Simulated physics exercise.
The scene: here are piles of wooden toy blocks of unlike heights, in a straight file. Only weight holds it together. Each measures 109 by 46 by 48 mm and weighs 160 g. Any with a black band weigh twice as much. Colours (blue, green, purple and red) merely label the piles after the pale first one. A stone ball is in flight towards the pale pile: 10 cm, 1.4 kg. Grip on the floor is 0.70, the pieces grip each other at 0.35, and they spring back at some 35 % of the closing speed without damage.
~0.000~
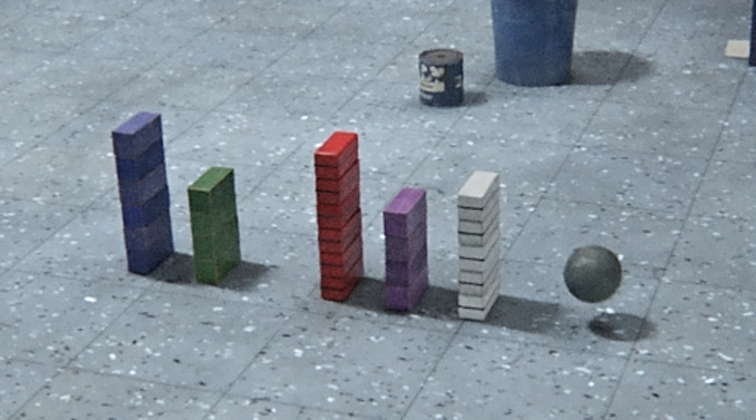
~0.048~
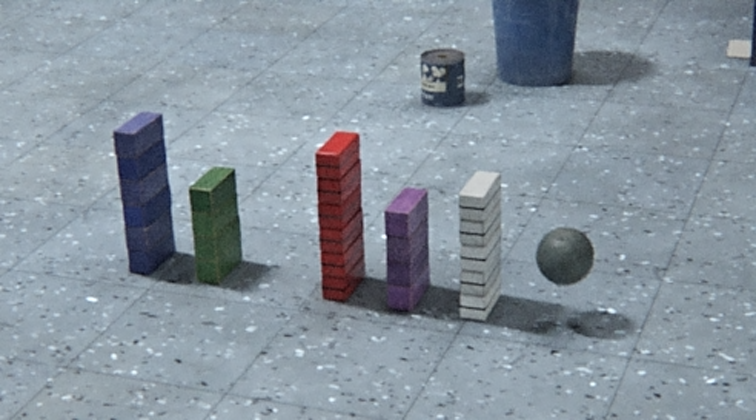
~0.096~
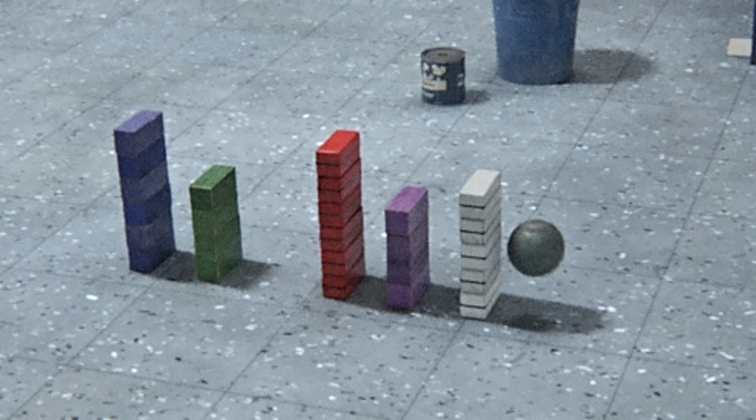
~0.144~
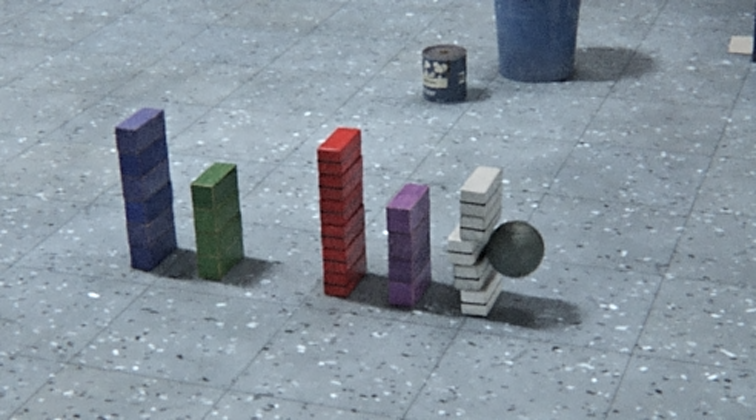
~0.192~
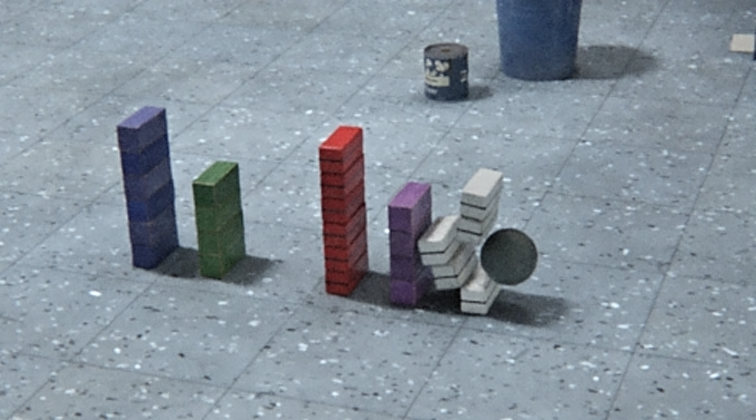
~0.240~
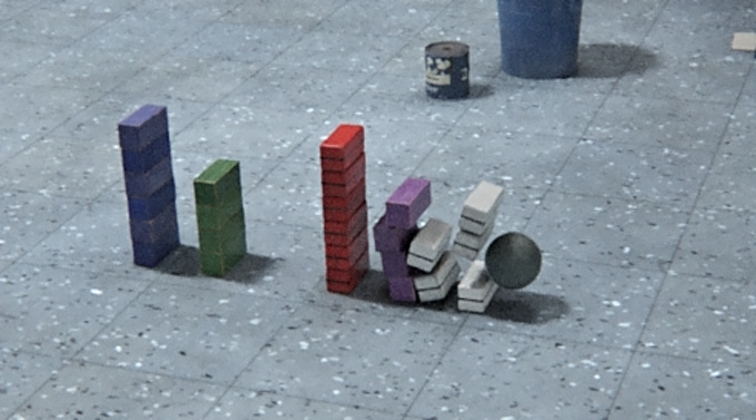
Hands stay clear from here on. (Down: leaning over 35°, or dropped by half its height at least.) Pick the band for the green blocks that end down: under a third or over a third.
Less than a third of them.
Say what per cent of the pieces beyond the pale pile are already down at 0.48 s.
At that moment 5 per cent.
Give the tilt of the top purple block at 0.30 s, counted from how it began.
Some 15°.
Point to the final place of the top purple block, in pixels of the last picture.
Near (398, 231).
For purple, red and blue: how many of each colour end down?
Ending so: Purple 1, red 0, blue 0.
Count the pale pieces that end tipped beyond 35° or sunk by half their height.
4 pale pieces.
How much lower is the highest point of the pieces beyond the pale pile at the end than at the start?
Roughly 0 cm.
After 0.30 s, 4 of the pale pile down; none of the 4 green blocks down (0 of 20 in all colours); top green block unmoved; top purple block 14° from how it stood.
After 0.48 s, 4 of the pale pile down; none of the 4 green blocks down (1 of 20 in all colours); top green block unmoved; top purple block 62° from how it stood, 58 mm lower.
In the end (1.4 s), 4 of the pale pile down; none of the 4 green blocks down (1 of 20 in all colours); top green block unmoved; top purple block 61° from how it stood, 58 mm lower. That is 0 per cent. From the last view, middles, top green block near (218, 182), top purple block near (398, 231).
